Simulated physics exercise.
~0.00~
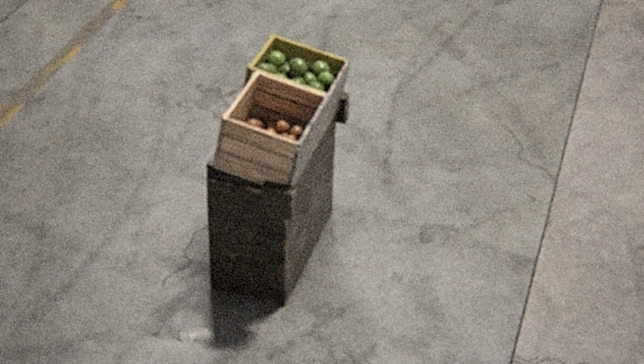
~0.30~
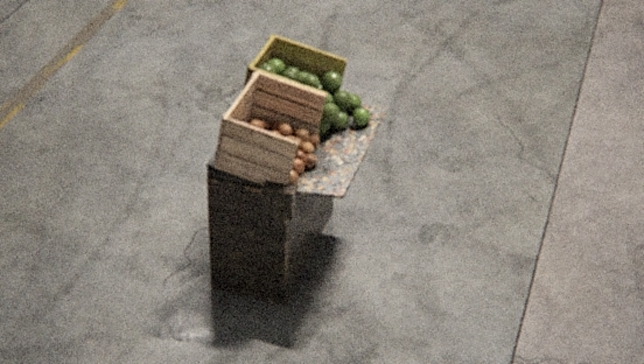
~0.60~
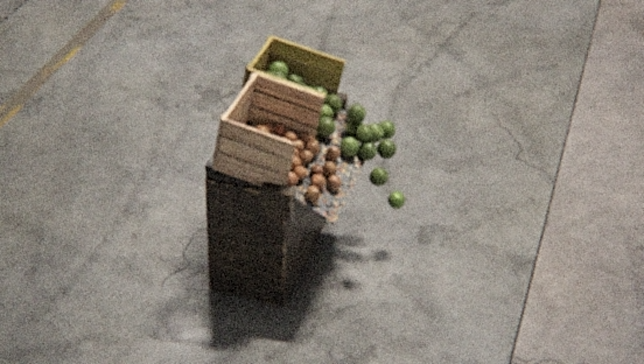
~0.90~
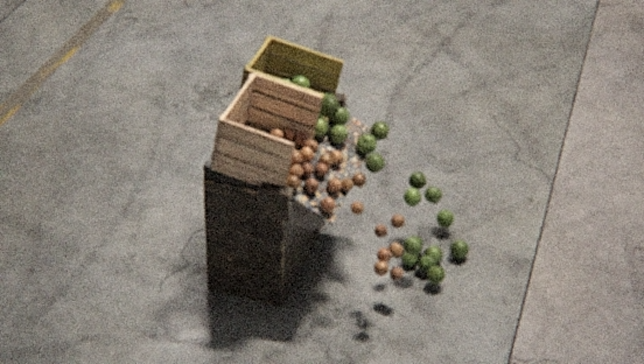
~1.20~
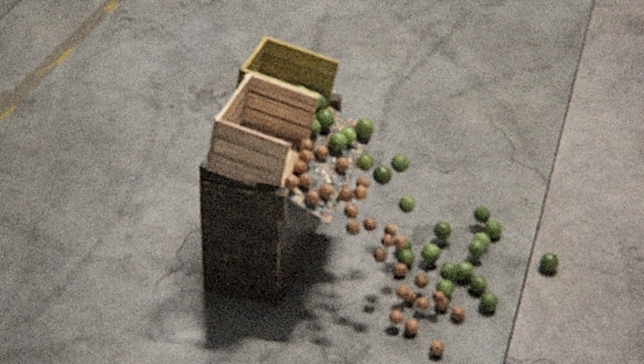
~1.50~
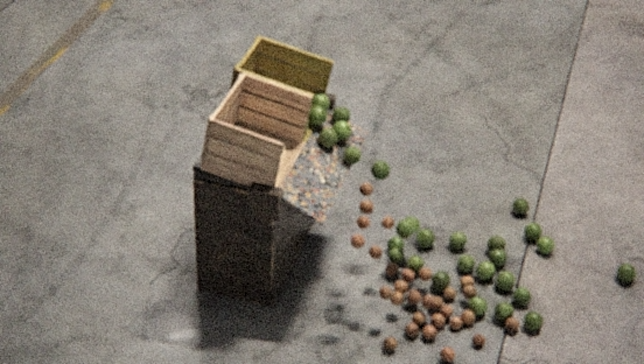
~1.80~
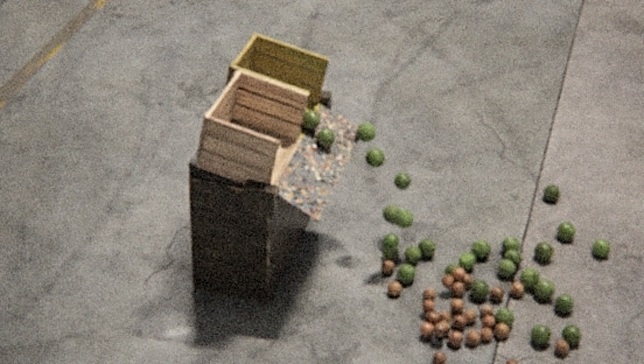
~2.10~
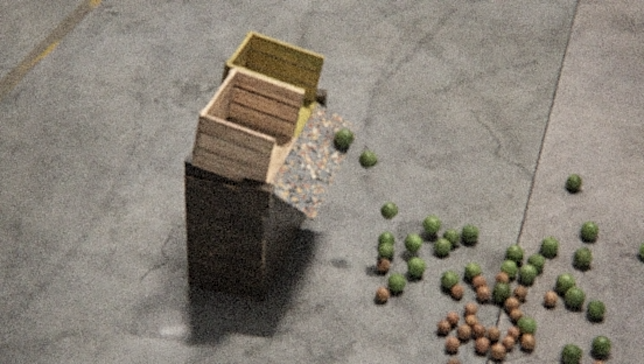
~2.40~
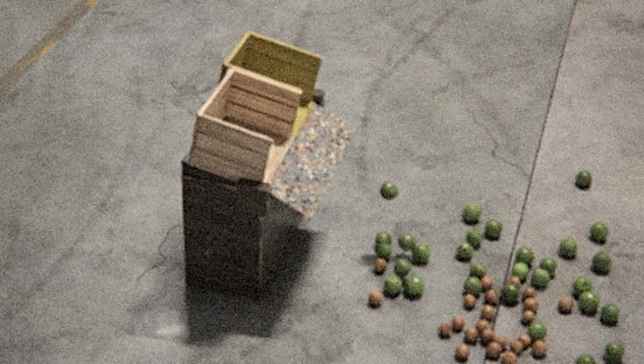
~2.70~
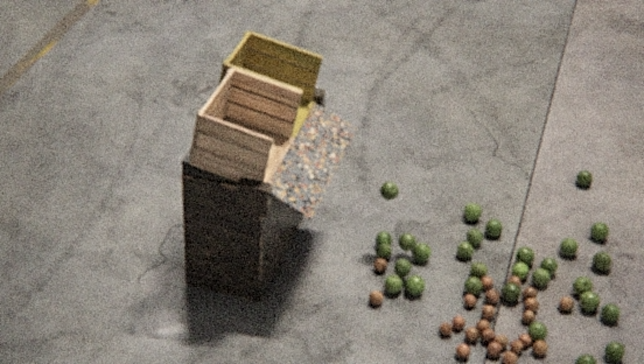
The clip opens on a yellow bin of green apples and a wooden bin of brown onions, set side by side on a dark stand on a concrete floor. The flap along their right side drops open, and the front apples and onions begin to slide out. Both loads pour over the edge in a loose stream, fall to the floor and roll away to the right, some of the apples crossing the floor seam. The onions clear out first, while a few last apples trail down after them. Finally both bins stand empty, with the fruit and onions lying scattered and still.
